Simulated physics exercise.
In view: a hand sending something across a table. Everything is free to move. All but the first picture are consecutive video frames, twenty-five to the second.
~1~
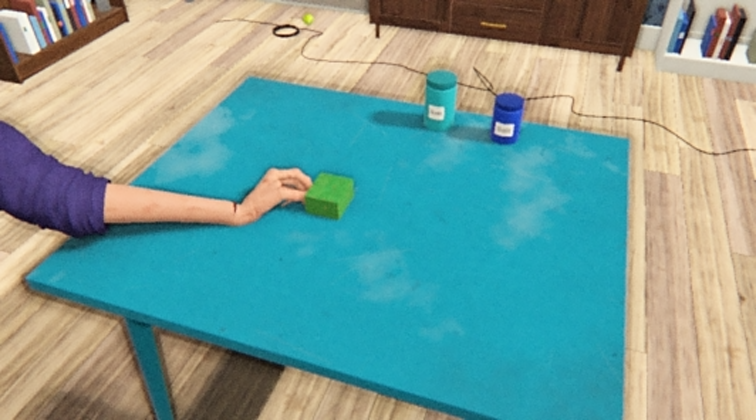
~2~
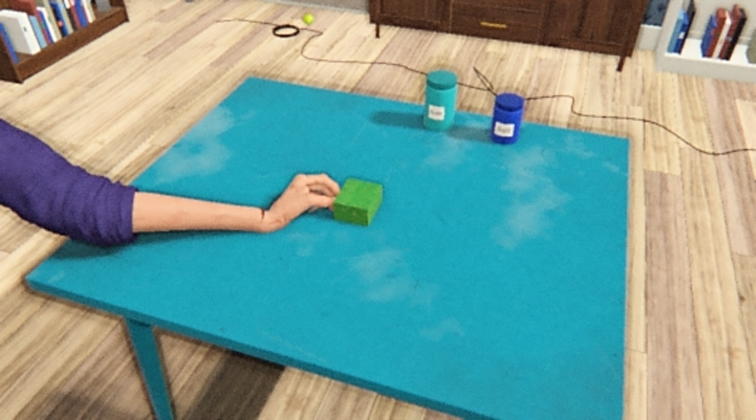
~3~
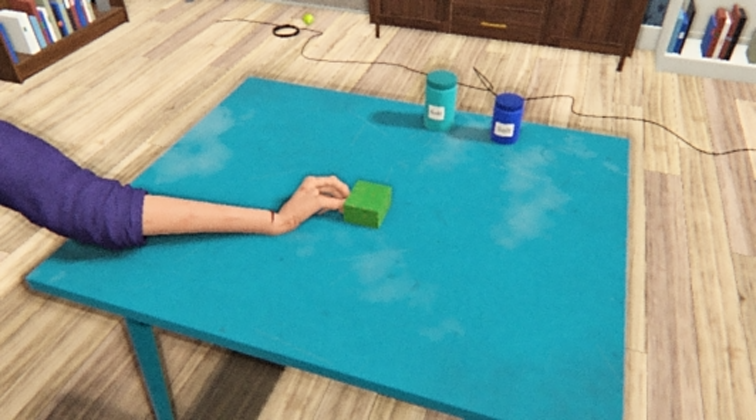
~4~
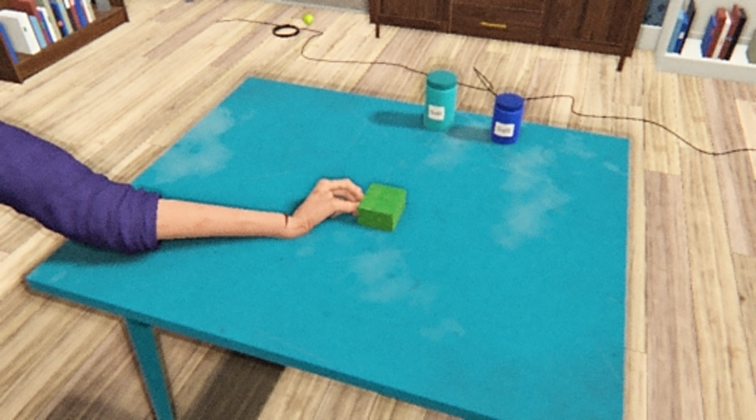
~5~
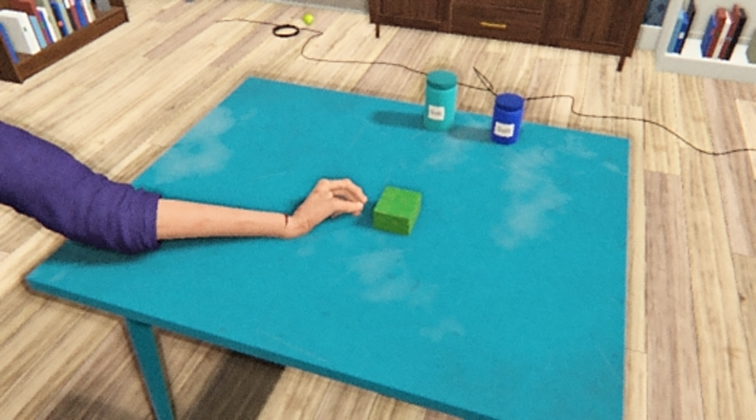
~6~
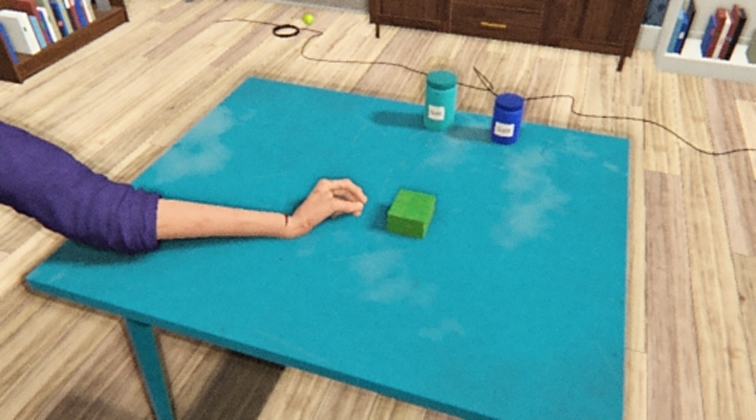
A hand pushing a green block rightward across a blue table, then halting as the block slides a little farther ahead.
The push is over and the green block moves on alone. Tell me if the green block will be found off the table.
The green block stays on the table.
Then, 0.10 s on from there, green block shifted about its own width near (440, 220).
Then, 0.30 s on from there, green block shifted well along near (466, 225).
In the end, moved from the start, green block. At the end, from the last picture's camera, green block near (465, 225).
